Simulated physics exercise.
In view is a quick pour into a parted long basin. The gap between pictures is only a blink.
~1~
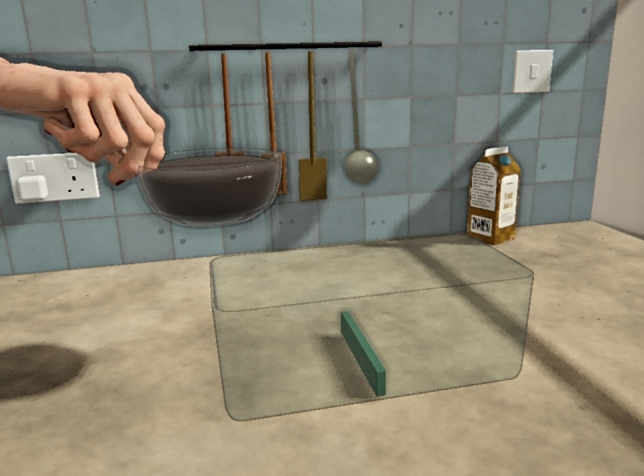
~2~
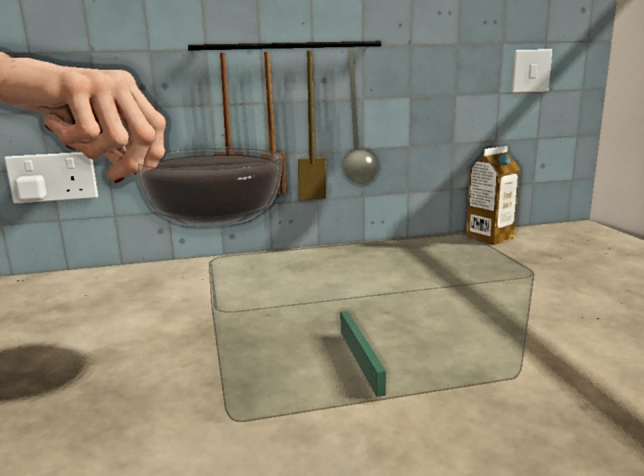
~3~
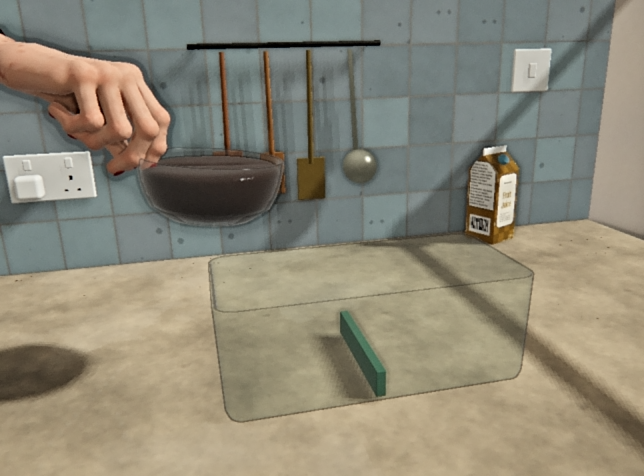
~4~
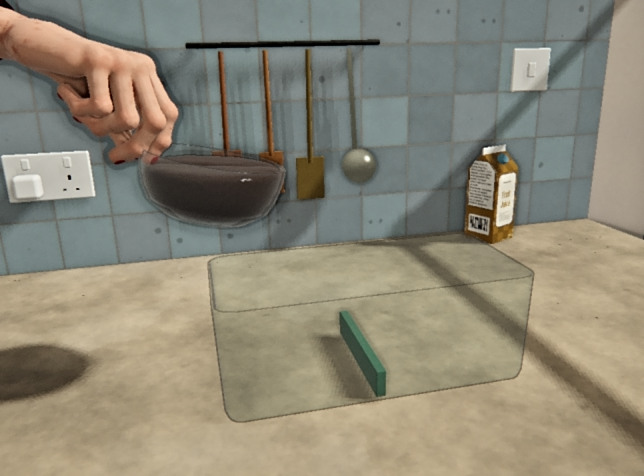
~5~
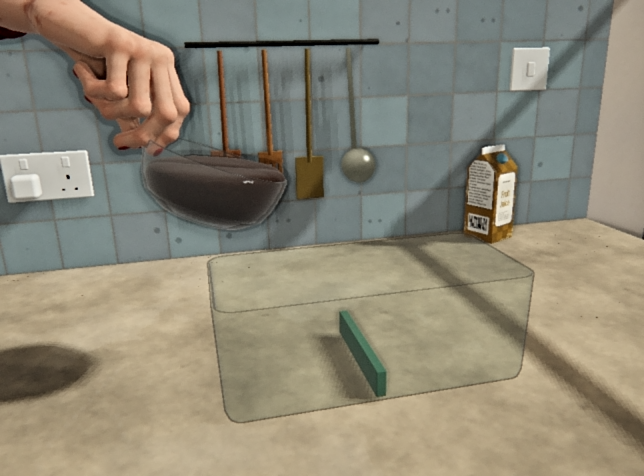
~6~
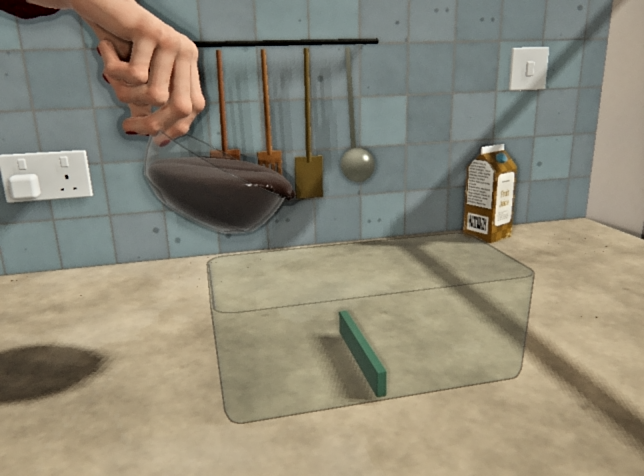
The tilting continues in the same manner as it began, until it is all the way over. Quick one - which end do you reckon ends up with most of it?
The winner is the left compartment.
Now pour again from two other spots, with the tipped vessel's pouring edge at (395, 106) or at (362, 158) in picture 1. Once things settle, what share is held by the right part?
One after the other: 80 %, 85 %.
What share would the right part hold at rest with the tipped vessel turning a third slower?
Roughly 20 in a hundred.
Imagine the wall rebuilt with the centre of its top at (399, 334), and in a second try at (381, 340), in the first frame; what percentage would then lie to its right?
Try 1: Some 20 %; try 2: 25 %.
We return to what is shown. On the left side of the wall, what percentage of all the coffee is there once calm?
About 80 per cent.
A moment on, the tilt is 91° and 14 per cent is still to pour, 52 is left of the wall and 1 right of it.
Next, the tilt is 96° and 2 per cent is still to pour, 86 is left of the wall and 8 right of it.
Then the tilt is 96° and 0 per cent is still to pour, 84 is left of the wall and 14 right of it.
Later the tilt is 96° and 0 per cent is still to pour, 81 is left of the wall and 17 right of it.
At rest 81 per cent lies left of the wall, 17 right of it and 2 outside.
